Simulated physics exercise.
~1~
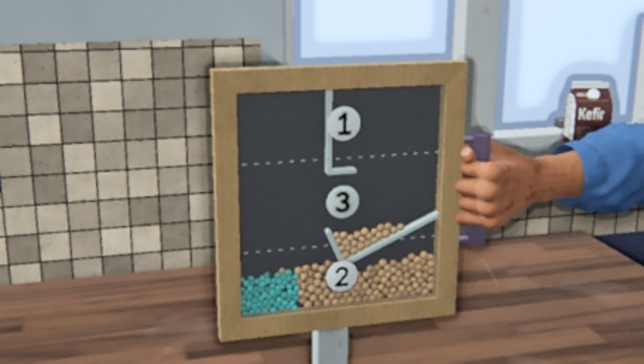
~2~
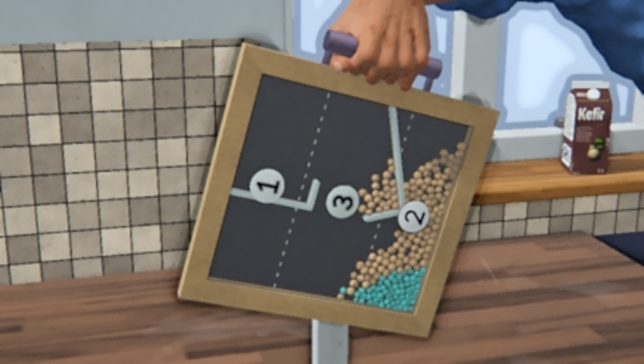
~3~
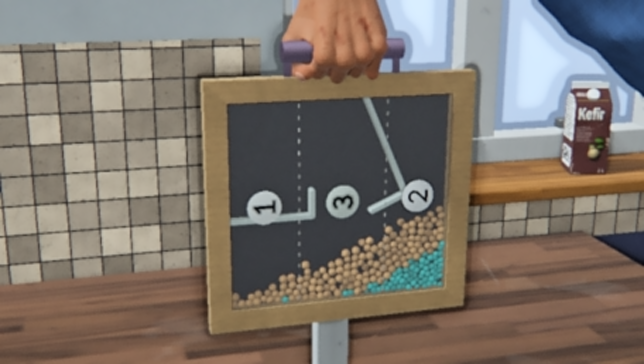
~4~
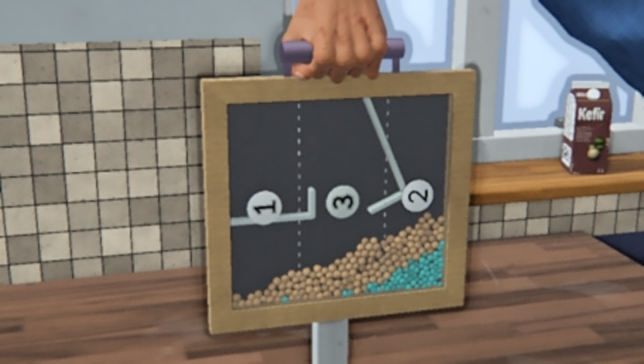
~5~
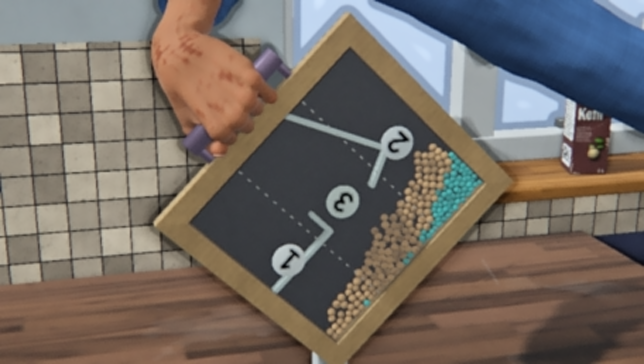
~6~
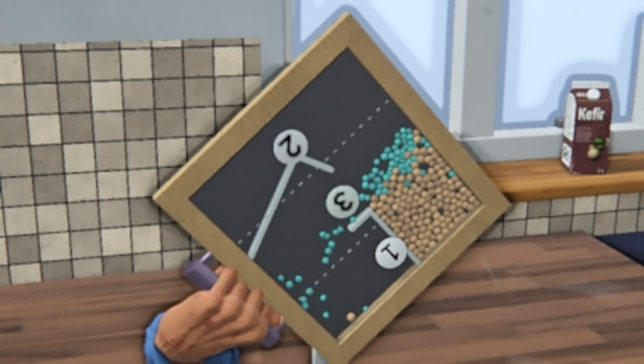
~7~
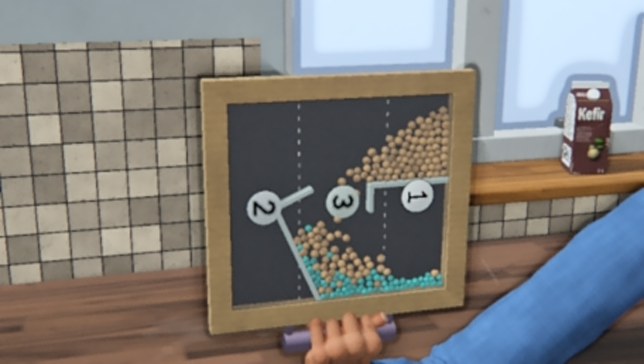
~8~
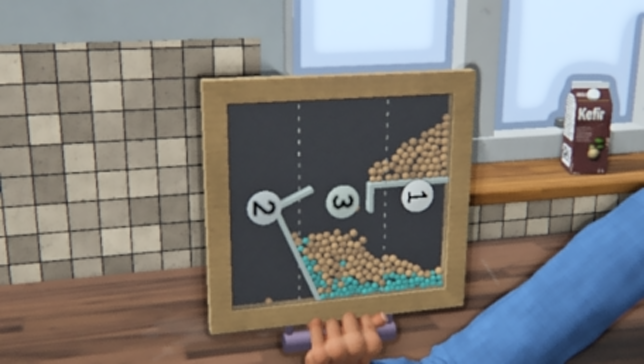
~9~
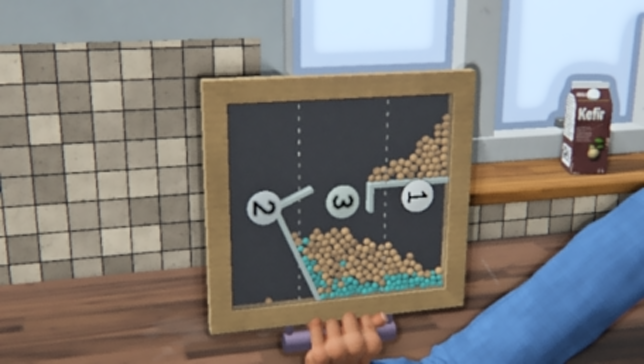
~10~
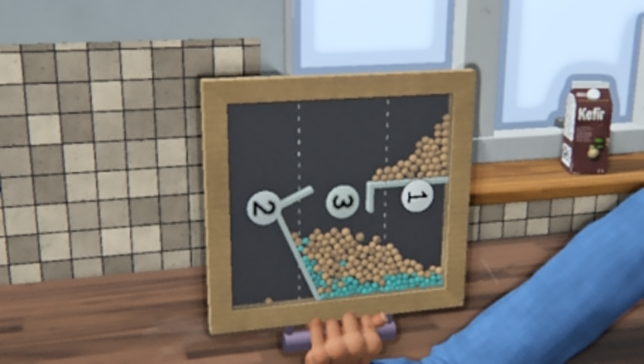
A hand turns a framed box anticlockwise in stages until its beads settle in two heaps.
